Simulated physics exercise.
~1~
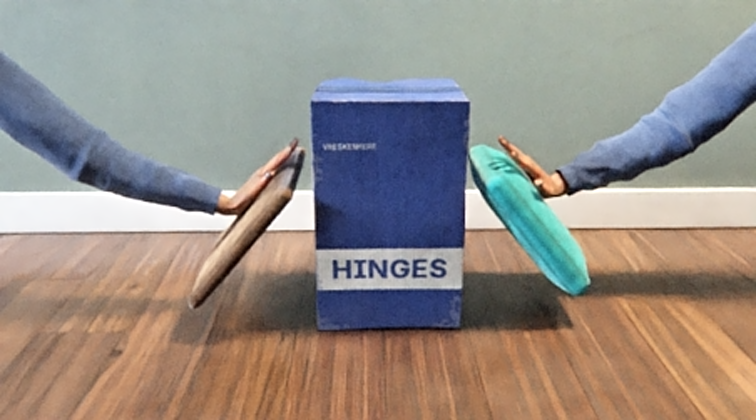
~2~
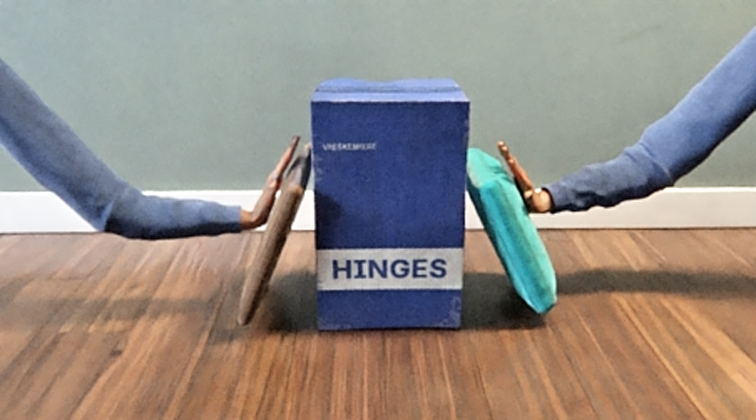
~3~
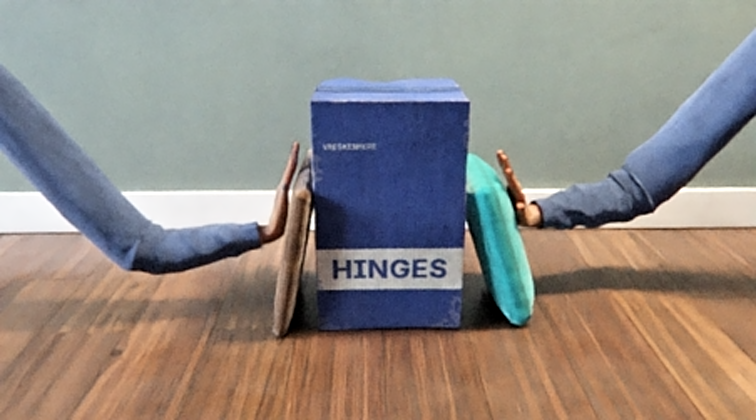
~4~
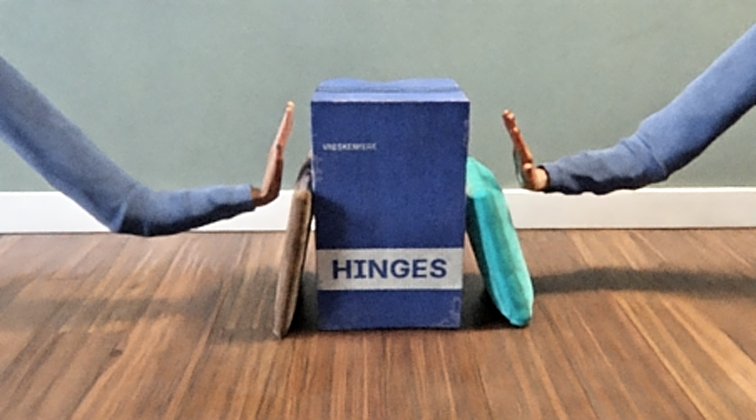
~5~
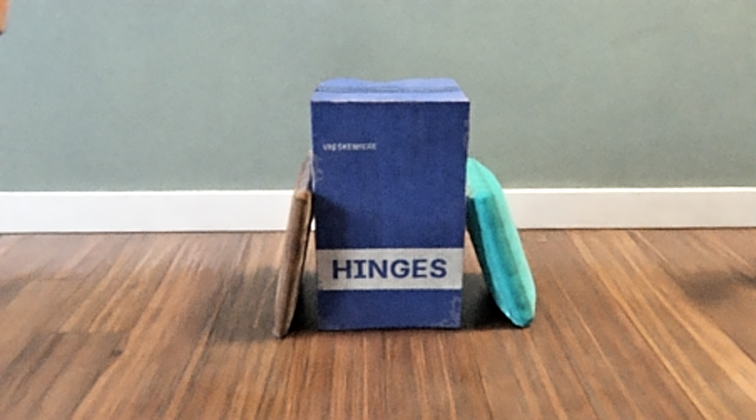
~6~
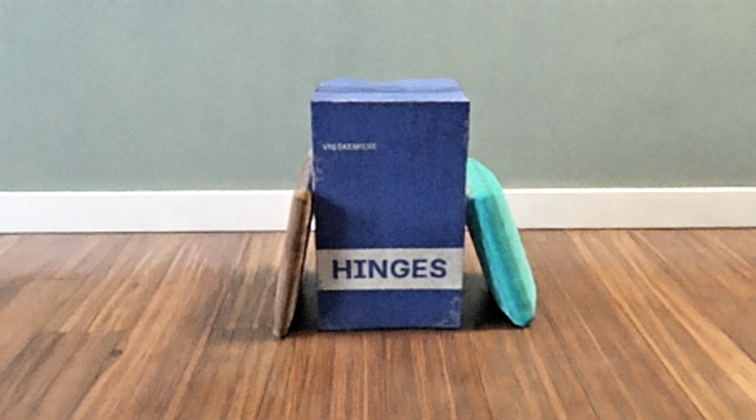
A blue box stands still as two hands lean brown and turquoise pads against it.
